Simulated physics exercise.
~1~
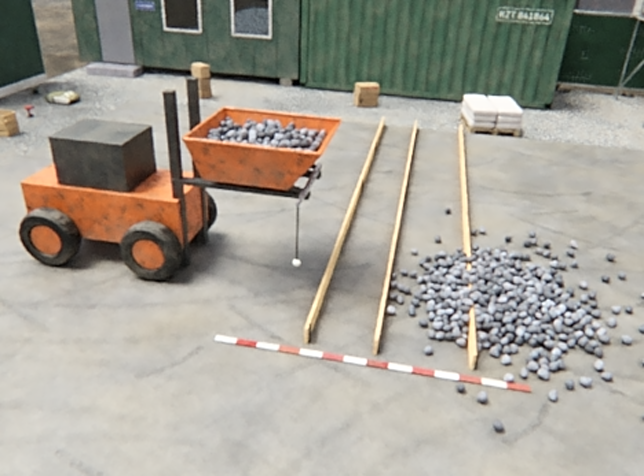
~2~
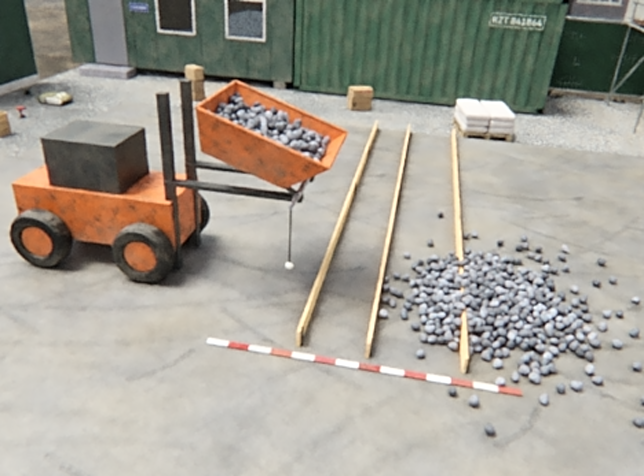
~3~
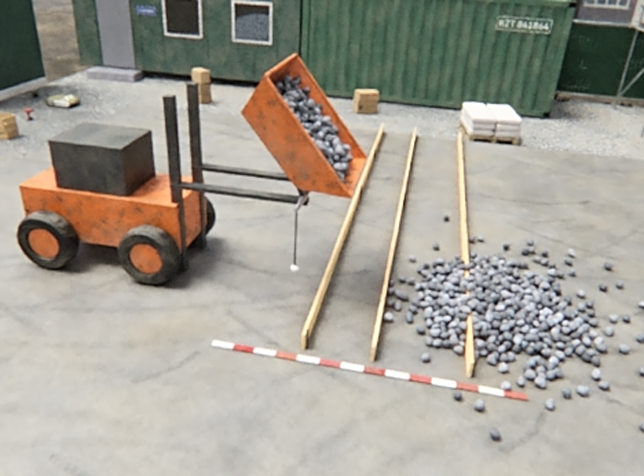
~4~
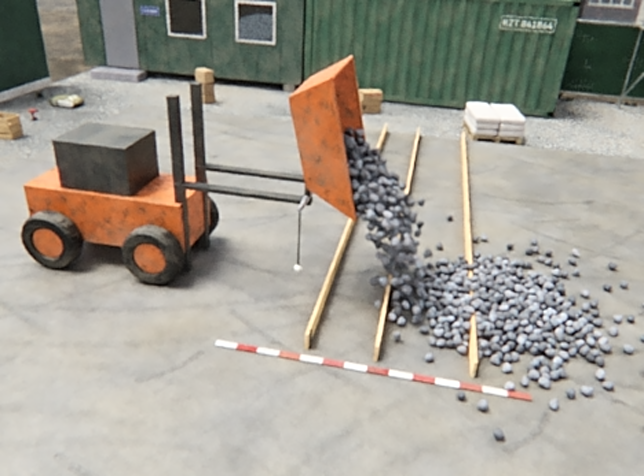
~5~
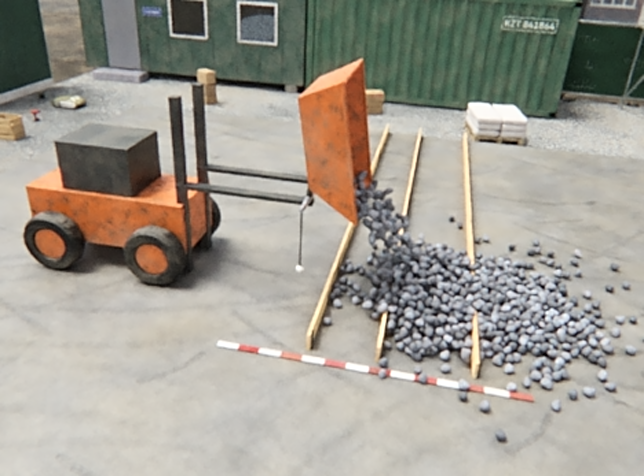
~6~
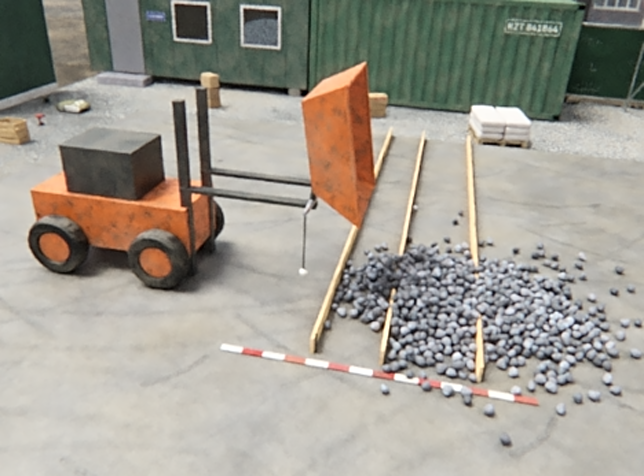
An orange skip on the arms of a wheeled loader tips steeply to the right, and its grey stones slide out over the wooden boards beside an earlier heap, merging with it into one wide pile as the emptied skip stays tilted.
